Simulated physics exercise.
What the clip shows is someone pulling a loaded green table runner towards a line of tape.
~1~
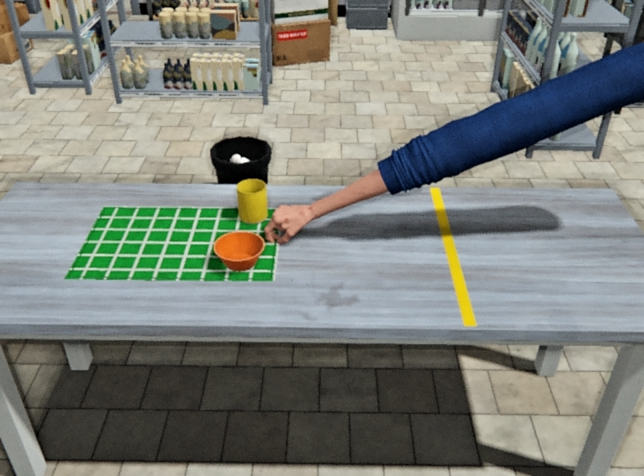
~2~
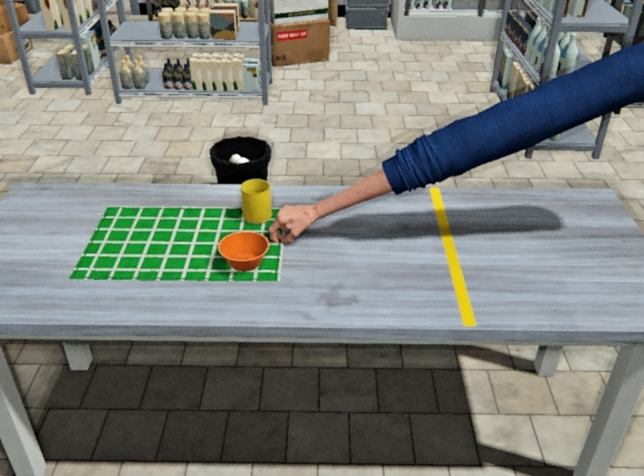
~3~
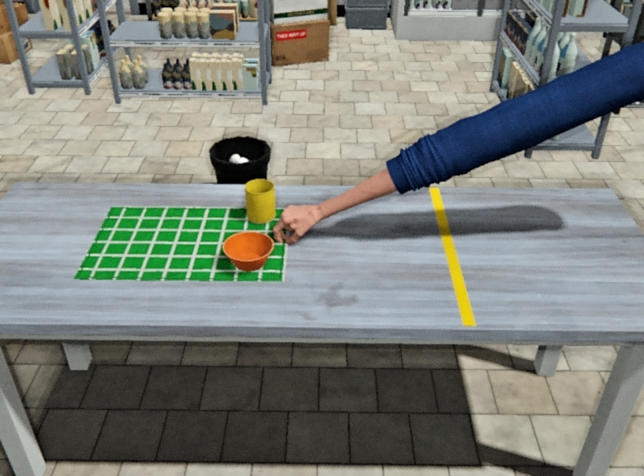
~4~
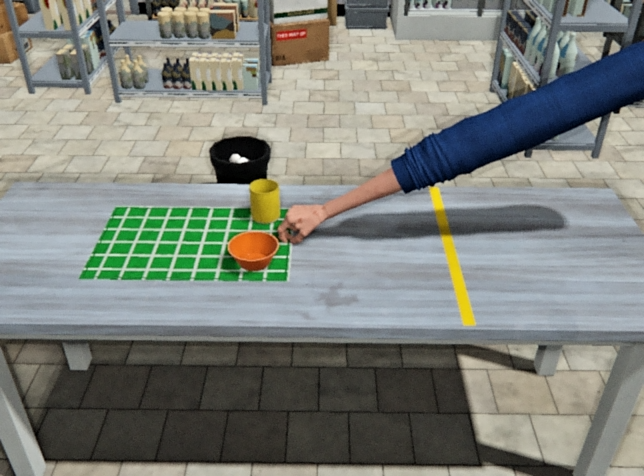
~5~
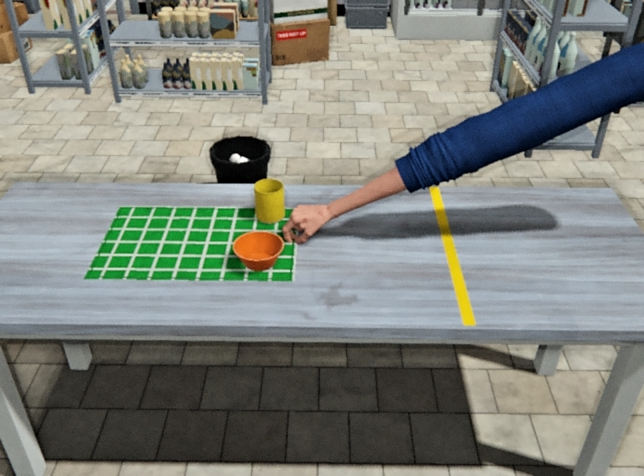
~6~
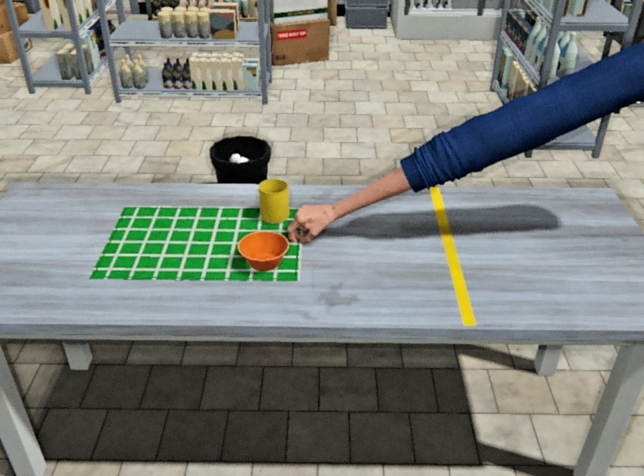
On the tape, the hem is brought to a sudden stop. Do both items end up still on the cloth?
Result: The yellow mug is still on it; the orange bowl is still on it.
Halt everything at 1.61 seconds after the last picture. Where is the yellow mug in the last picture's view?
I'd put it close to (414, 203).
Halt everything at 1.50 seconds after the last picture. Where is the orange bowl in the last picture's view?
At that moment it is at (412, 256).
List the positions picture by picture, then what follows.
Table runner end (275, 282); yellow mug (251, 186); orange bowl (239, 245); tape (467, 311), in the first picture.
Table runner end (279, 282), far hem (69, 279); orange bowl (244, 246), in the second picture.
Table runner end (284, 282); yellow mug (260, 186), in the third picture.
Table runner end (289, 282), far hem (79, 279); orange bowl (253, 245), in the fourth picture.
Table runner end (294, 282); yellow mug (269, 186), in the fifth picture.
Table runner end (299, 282), far hem (89, 279); yellow mug (273, 186); orange bowl (263, 245); tape (466, 310), in the sixth picture.
Then, 1.50 s after the last picture, hem at the tape; yellow mug on the cloth near (408, 203); orange bowl on the cloth near (412, 256).
Then, 1.61 s after the last picture, hem at the tape; yellow mug on the cloth near (414, 203); orange bowl on the cloth near (418, 256).
At rest, hem at the tape; yellow mug on the cloth near (414, 203); orange bowl on the cloth near (418, 256). The yellow mug remains aboard and the orange bowl keeps its seat.
